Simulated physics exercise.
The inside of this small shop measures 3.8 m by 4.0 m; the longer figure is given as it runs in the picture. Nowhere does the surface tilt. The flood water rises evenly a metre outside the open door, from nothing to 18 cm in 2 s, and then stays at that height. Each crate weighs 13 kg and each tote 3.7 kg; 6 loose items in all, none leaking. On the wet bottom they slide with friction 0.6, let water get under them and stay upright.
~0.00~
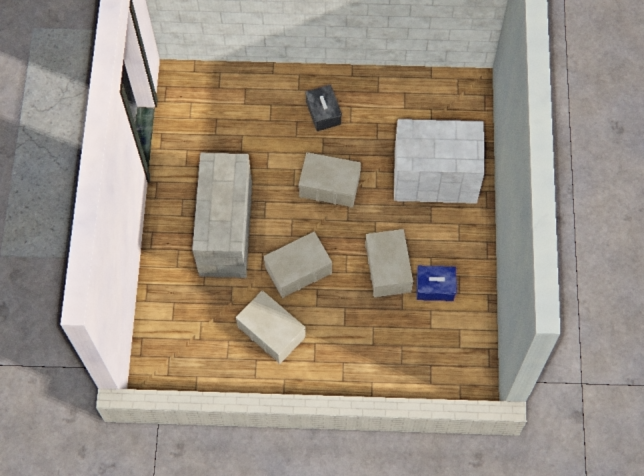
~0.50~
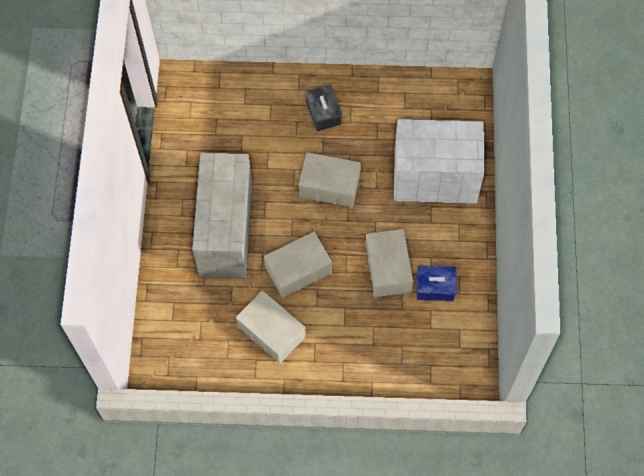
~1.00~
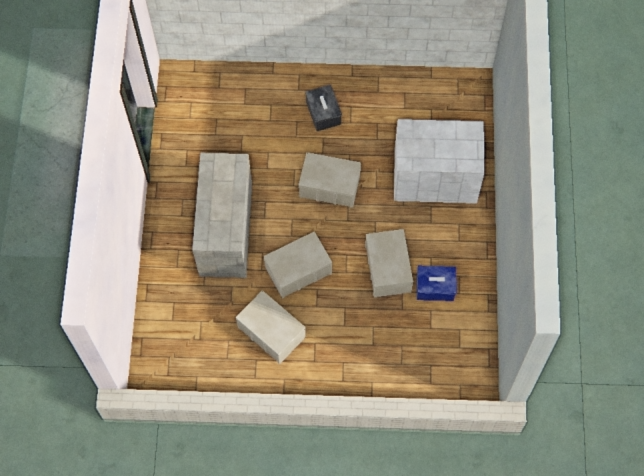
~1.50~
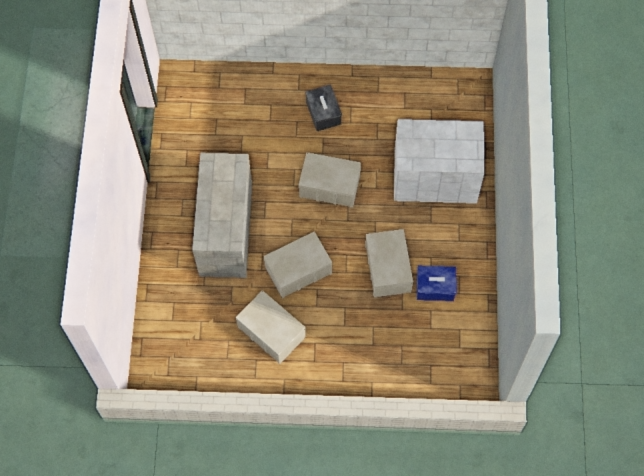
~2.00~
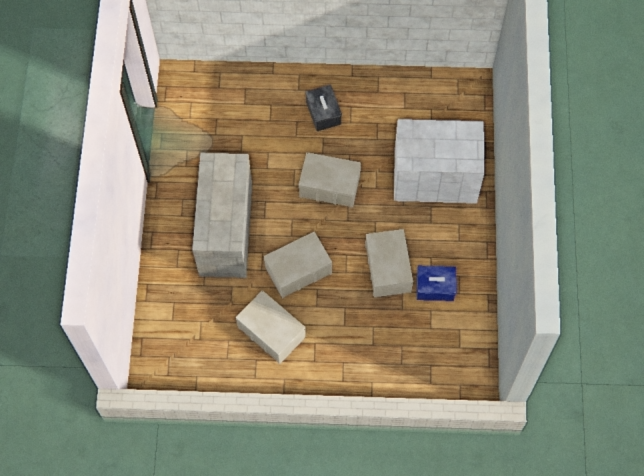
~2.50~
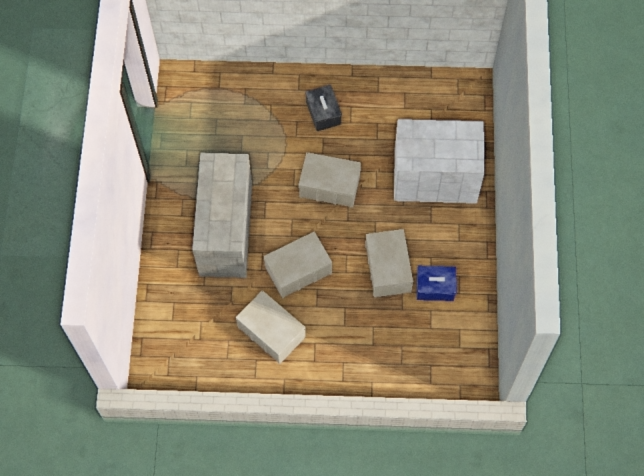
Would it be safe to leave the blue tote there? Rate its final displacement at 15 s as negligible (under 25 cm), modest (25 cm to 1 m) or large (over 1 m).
Large.
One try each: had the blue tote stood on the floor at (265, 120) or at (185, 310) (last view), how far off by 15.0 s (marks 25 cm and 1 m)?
Run 1 - well off; run 2 - short shift.
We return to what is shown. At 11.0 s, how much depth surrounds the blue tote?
5 cm, roughly.
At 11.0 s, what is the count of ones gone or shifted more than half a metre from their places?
2.
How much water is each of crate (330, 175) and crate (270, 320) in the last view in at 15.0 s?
Depths: Near 6 cm, then near 10 cm.
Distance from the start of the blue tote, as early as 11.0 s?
20 cm, give or take.
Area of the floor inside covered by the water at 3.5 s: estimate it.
Somewhere around 5.0 m2, roughly.
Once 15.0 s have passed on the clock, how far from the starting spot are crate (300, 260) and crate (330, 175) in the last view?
Net displacement, in order: 80 cm; 80 cm.
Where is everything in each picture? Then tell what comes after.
In the first frame, the blue tote at (437, 279), on the bottom; water covers 0.0 m2; 0 of 6 have shifted.
In the second frame, the blue tote at (437, 279), on the bottom; water covers 0.0 m2; 0 of 6 have shifted.
In the third frame, the blue tote at (437, 279), on the bottom; water covers 0.0 m2; 0 of 6 have shifted.
In the fourth frame, the blue tote at (437, 279) rests on the ground; 0.0 m2 under water; 0 of 6 have shifted.
In the fifth frame, the blue tote at (437, 279), on the bottom; water covers 0.3 m2; 0 of 6 have shifted.
In the sixth frame, the blue tote at (437, 279), on the bottom; 1.5 m2 under water; 0 of 6 have shifted.
After 3.5 s the blue tote is near (437, 279), 0.0 m from its start, aground; 0 afloat.
After 6.8 s the blue tote is near (437, 279), 0.0 m from its start, aground; 1 afloat.
After 11.0 s the blue tote is near (445, 298), 0.2 m from its start, afloat; 2 afloat.
After 15.0 s the blue tote is near (331, 374), 1.5 m from its start, afloat; 6 afloat.
